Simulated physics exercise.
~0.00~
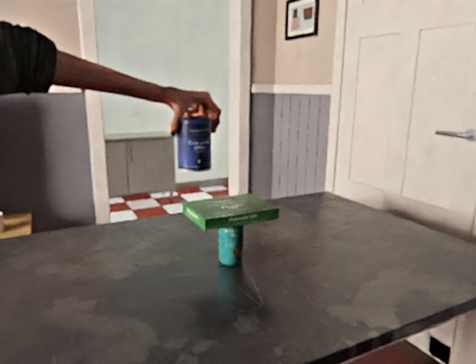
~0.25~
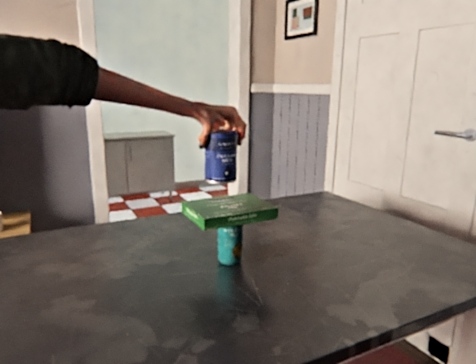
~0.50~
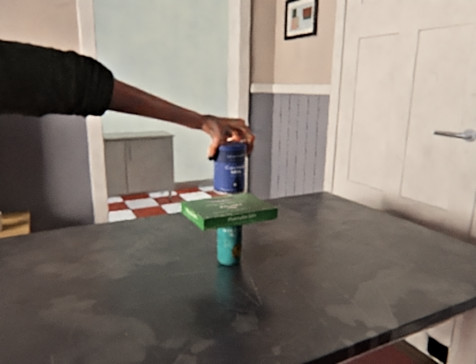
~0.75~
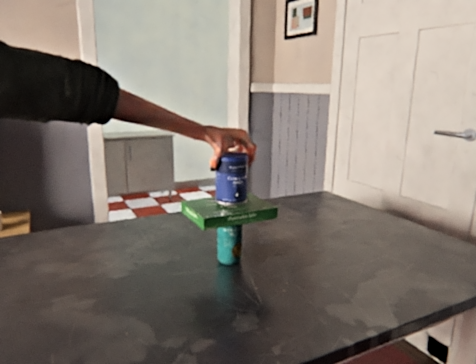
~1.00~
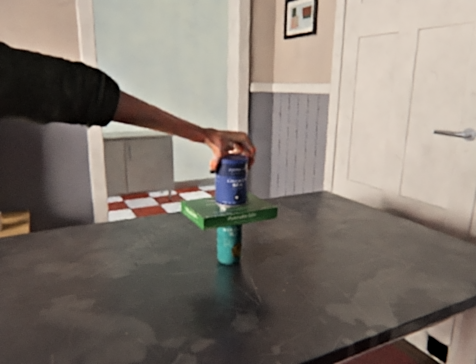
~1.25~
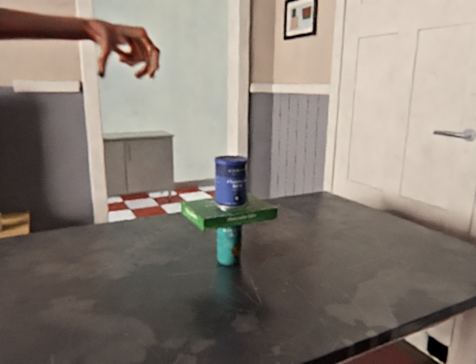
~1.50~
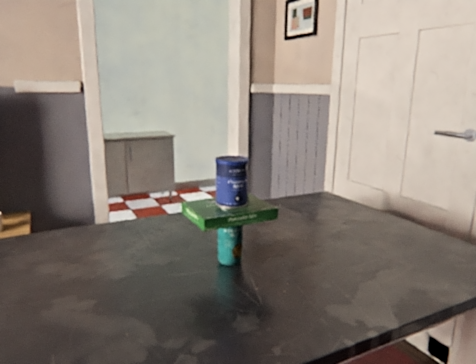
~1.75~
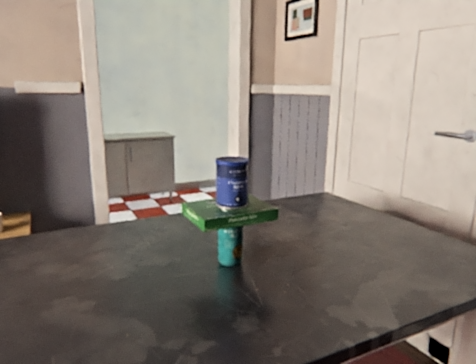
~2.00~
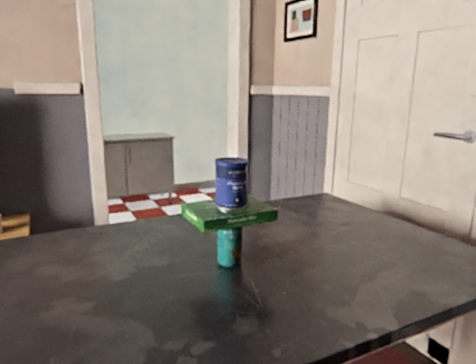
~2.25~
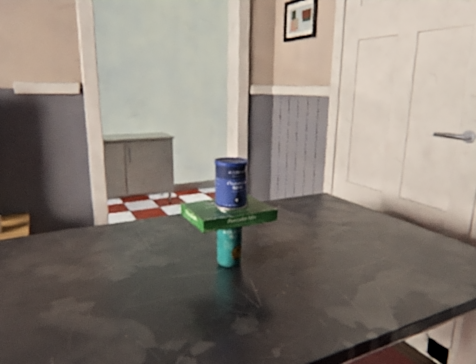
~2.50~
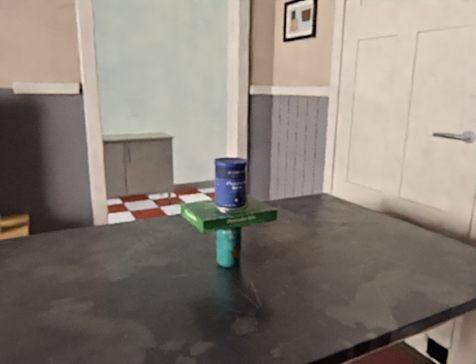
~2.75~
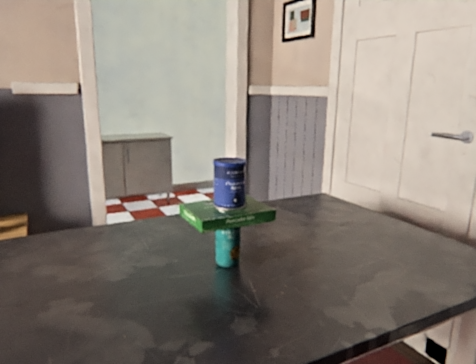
The clip opens on a dark tabletop where a green packet lies flat across the top of an upright turquoise can, while a hand reaching in from the left holds a blue tin above them. The hand moves the tin a little to the right and lowers it until it stands upright on the packet. The fingers stay around the tin briefly, then let go, and the hand draws back to the left and out of view. The tin keeps its balance. At the end, the stack of three still stands, with the blue tin upright on top.
